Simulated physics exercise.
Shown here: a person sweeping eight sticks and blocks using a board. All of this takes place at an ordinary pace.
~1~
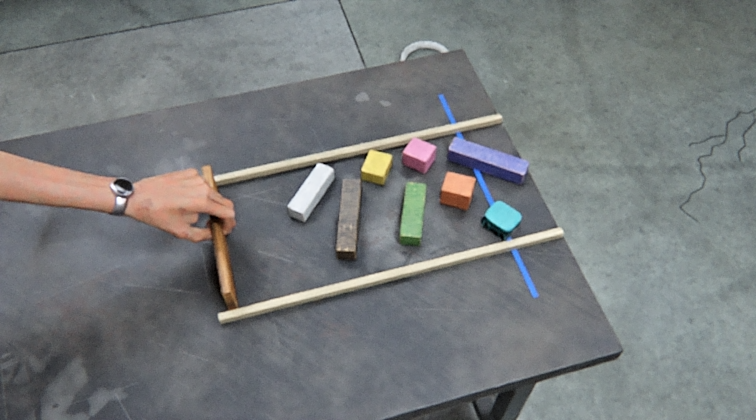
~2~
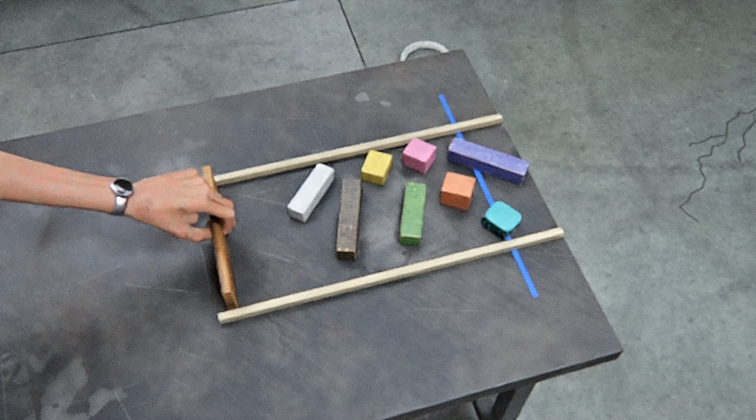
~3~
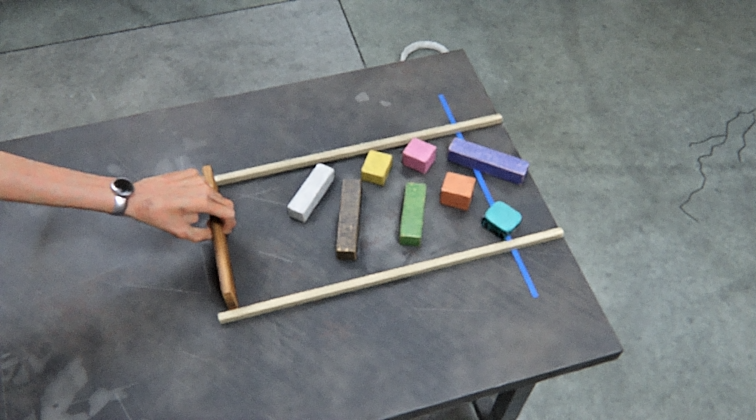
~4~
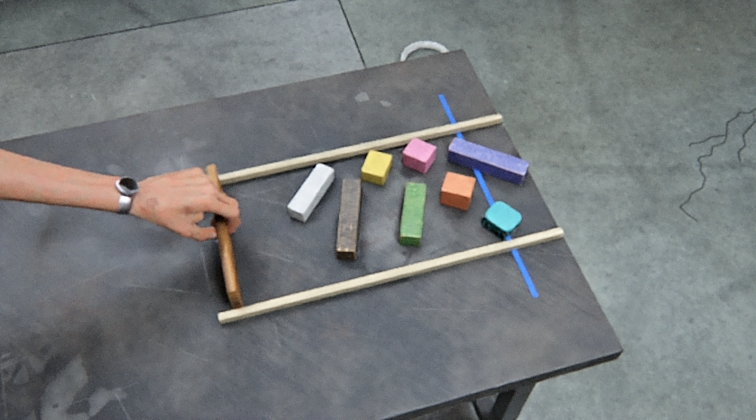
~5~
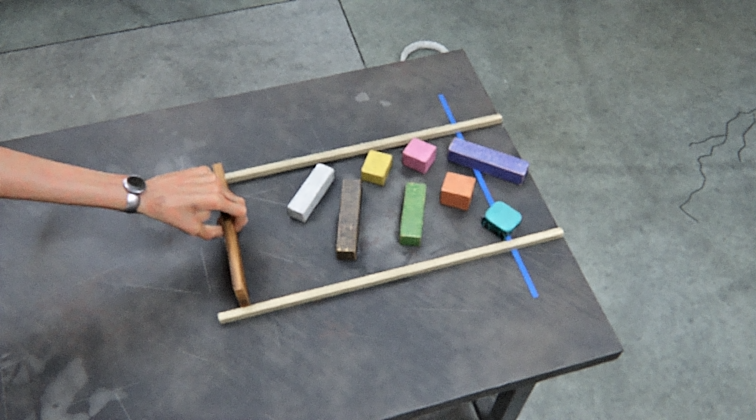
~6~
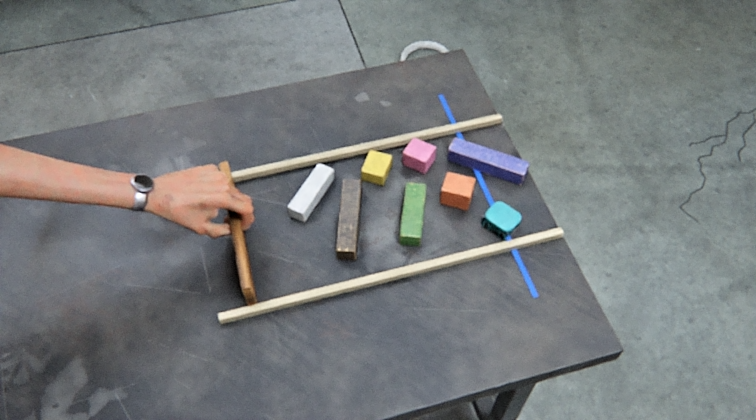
In this clip, a hand holds a wooden board upright between two pale rails on a dark table, then slides it slightly to the right, while the colored blocks and sticks near a blue line stay still.
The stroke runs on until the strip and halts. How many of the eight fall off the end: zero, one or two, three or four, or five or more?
Three or four drop.
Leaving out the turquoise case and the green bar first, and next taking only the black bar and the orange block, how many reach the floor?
First 2, then 1.
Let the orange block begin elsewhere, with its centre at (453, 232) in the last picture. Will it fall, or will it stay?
Note - orange block retained.
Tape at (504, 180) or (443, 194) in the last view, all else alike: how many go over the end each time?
Ending up on the floor: First try 6, second try 0.
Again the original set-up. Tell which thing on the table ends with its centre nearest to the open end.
Turquoise case.
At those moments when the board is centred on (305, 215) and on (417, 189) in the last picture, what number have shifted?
The count reaches 1 first and 7 second.
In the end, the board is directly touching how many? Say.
Contact count: 2.
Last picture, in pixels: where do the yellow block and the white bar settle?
Positions - first (491, 134), then (477, 149).
A little later, none off yet; blue bar at rest near (488, 161); turquoise case at rest near (502, 221); orange block at rest near (458, 191).
When it is over, the number that fall off is three or four; down, pink block, orange block and blue bar.
